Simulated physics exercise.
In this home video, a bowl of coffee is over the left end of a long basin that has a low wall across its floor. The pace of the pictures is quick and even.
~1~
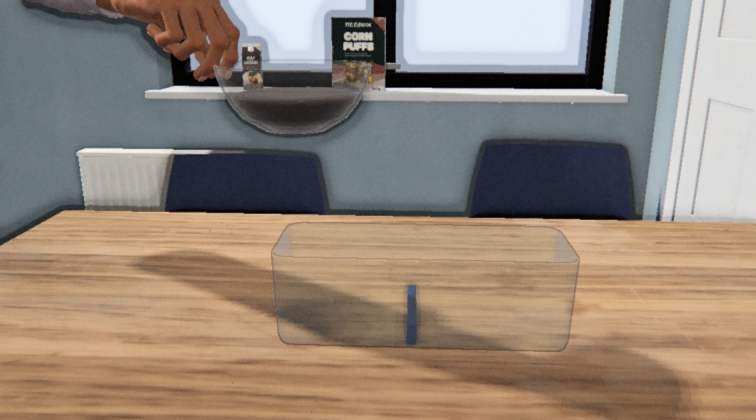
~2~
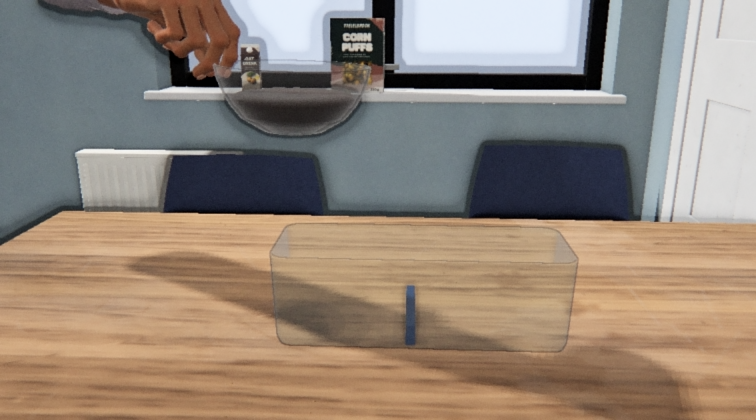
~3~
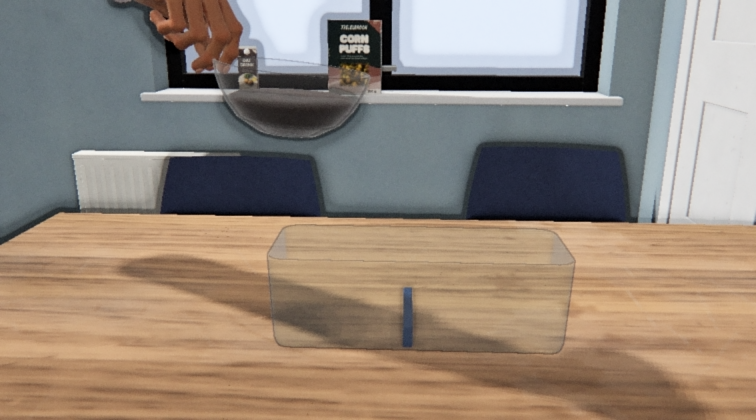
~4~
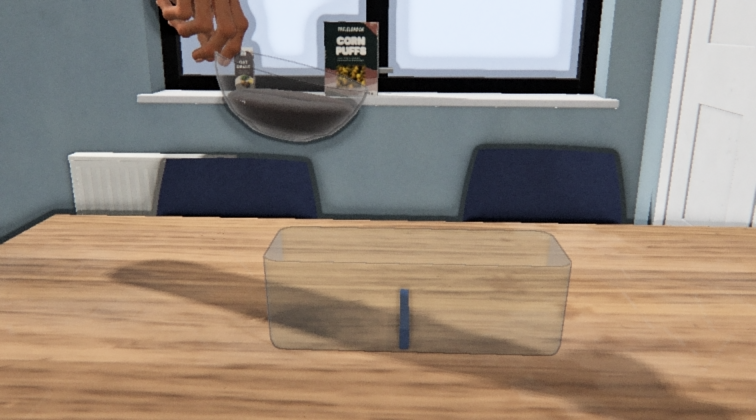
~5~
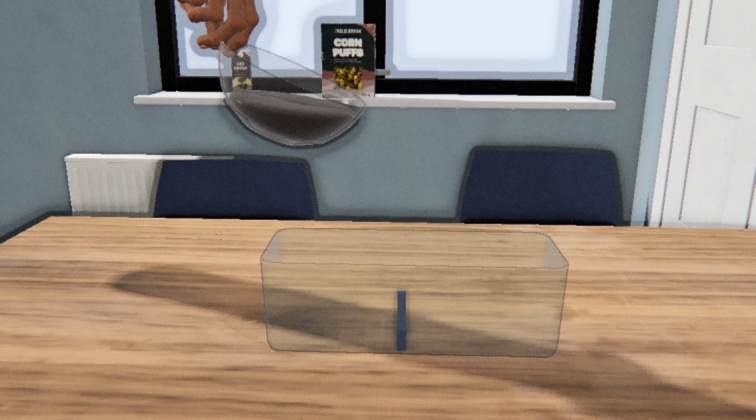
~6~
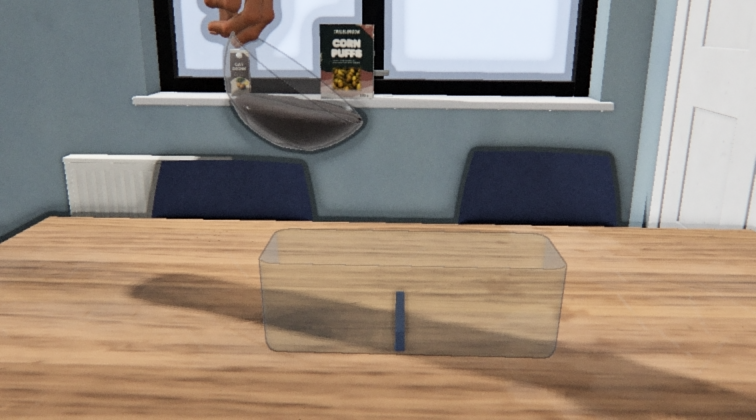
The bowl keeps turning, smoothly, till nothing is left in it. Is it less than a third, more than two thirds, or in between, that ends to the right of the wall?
Most likely the right of the wall will hold one third or more, up to two thirds.
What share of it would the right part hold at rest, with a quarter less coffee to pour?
It comes to near 40 per cent.
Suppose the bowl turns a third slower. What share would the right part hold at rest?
It comes to around 50 per cent.
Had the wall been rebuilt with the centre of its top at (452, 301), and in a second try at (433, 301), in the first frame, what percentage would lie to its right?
The first position gives around 20 percent, the second around 20 percent.
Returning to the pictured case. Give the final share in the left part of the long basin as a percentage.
It works out to around 50 percent.
A moment on, the bowl is tipped on its side and 11 per cent is still to pour, 11 is left of the wall and 17 right of it.
Next, the bowl is tipped on its side and 0 per cent is still to pour, 48 is left of the wall and 48 right of it.
Then the bowl is tipped on its side and 0 per cent is still to pour, 48 is left of the wall and 47 right of it.
Later the bowl is tipped on its side and 0 per cent is still to pour, 49 is left of the wall and 47 right of it.
Finally, 49 per cent lies left of the wall, 47 right of it and 4 outside.
